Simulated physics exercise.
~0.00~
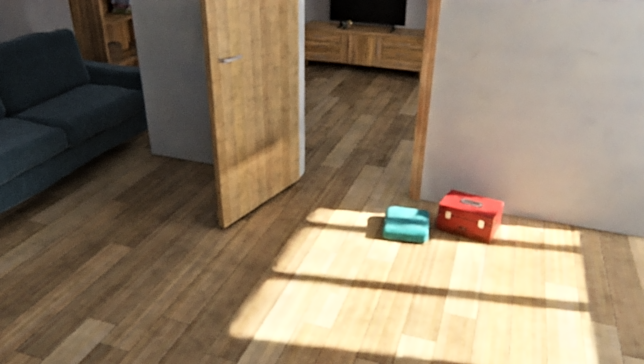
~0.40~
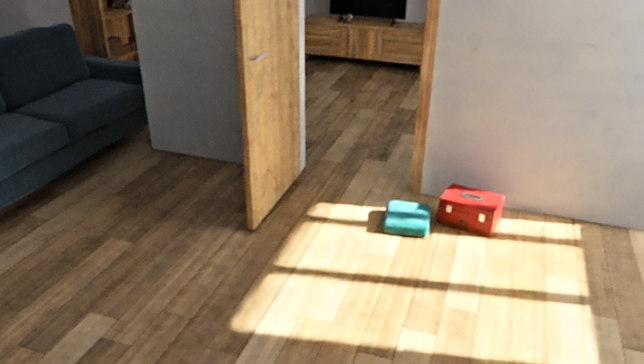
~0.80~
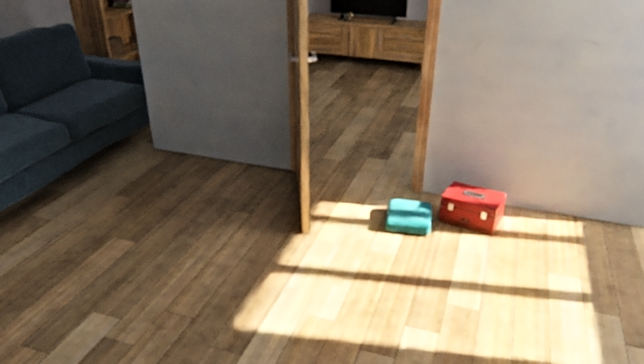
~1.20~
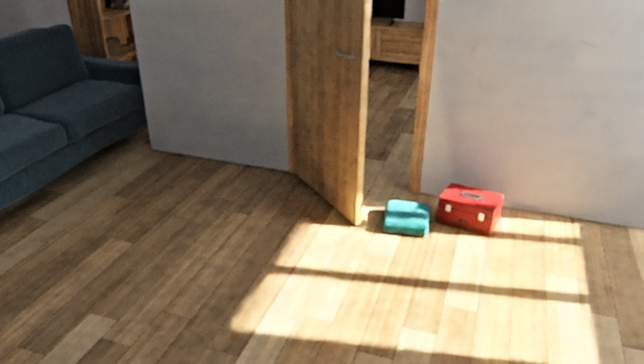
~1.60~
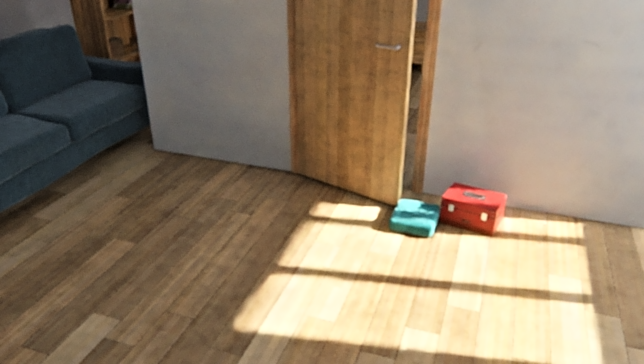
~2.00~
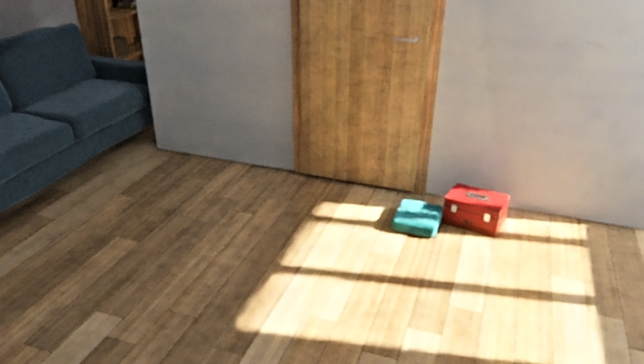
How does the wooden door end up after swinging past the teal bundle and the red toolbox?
It ends up fully closed, filling the doorway, with the teal bundle and the red toolbox on the floor in front.
